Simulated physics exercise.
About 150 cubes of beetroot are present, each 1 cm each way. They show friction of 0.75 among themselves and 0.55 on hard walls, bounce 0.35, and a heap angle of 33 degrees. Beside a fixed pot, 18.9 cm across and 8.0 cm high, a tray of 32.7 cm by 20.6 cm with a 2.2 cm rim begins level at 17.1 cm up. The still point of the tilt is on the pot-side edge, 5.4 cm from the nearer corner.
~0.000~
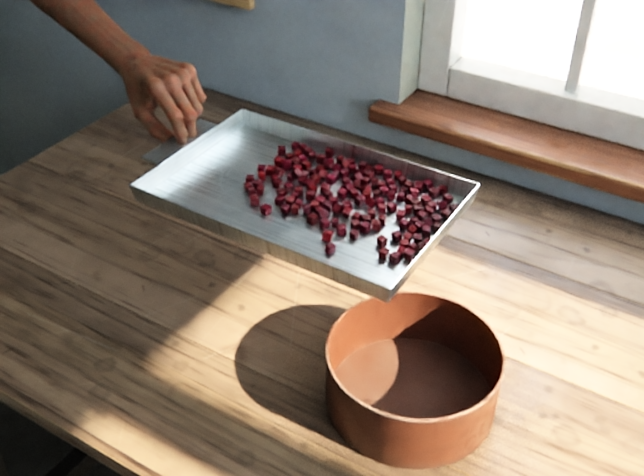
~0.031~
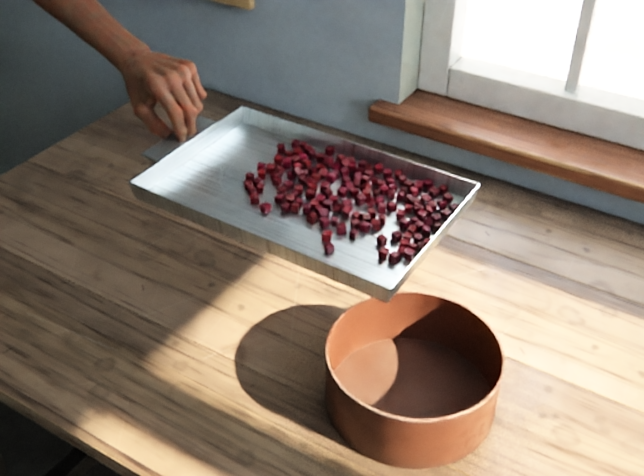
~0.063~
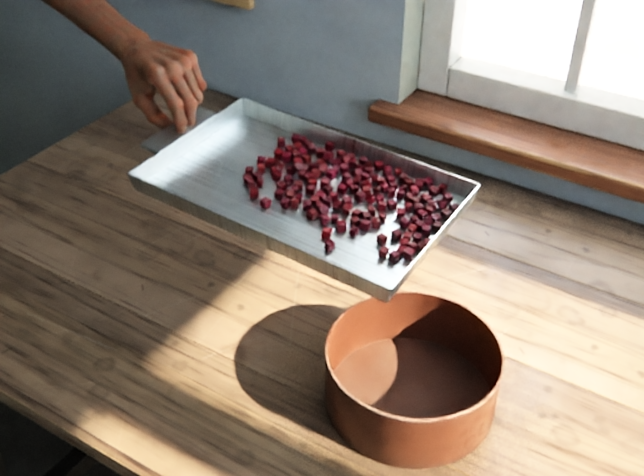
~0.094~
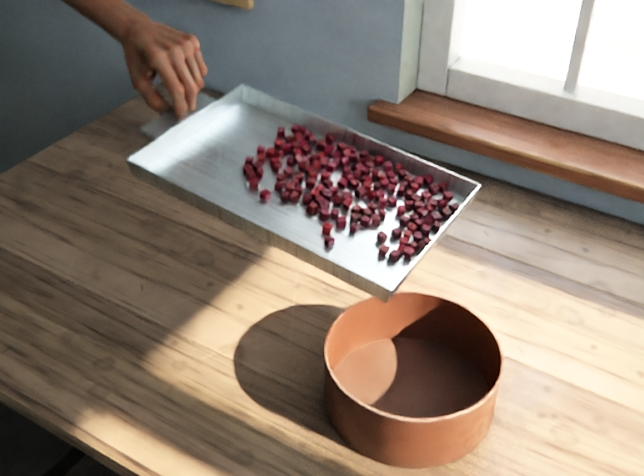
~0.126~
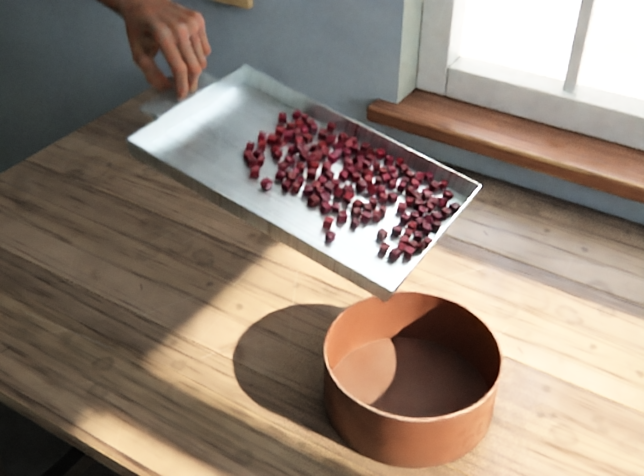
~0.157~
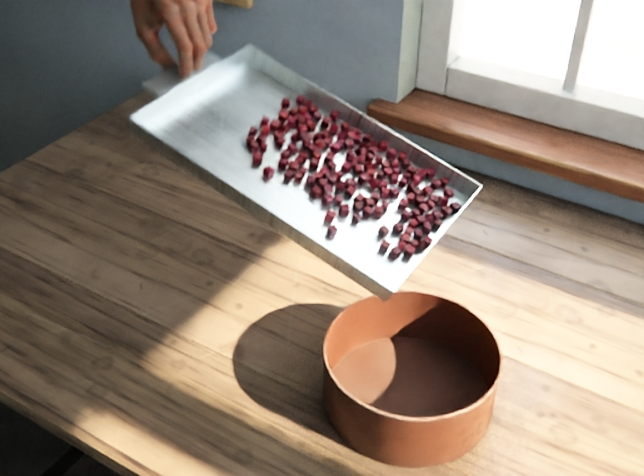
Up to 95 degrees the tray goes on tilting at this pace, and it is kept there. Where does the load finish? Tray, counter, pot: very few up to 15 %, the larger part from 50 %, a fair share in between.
Tray very few; counter the larger part; pot a fair share.
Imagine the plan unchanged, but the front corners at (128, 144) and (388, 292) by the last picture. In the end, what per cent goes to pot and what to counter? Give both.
In the pot: 80 per cent; on the counter: 20 per cent.
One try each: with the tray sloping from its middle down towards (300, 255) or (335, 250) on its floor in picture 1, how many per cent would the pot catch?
I'd put it at about 60 per cent for the first tilt and about 80 per cent for the second.
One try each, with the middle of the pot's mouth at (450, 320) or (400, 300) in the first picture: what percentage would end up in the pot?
First try around 75 %, second around 10 %.
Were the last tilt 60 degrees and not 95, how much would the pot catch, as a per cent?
Roughly 15 %.
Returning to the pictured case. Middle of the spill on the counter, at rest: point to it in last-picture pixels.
The spill is centred close to (551, 370).
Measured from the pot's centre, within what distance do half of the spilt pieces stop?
That comes to near 22 cm.
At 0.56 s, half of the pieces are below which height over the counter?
I'd say near 20 cm.
After 0.40 s, tilt 57 degrees; the tray holds 100 %, the pot 0 %.
After 0.56 s, tilt 83 degrees; the tray holds 95 %, the pot 0 %.
After 0.84 s, tilt 95 degrees; the tray holds 5 %, the pot 30 %.
At rest (2.0 s), tray 0 %, counter 65 %, pot 35 %.
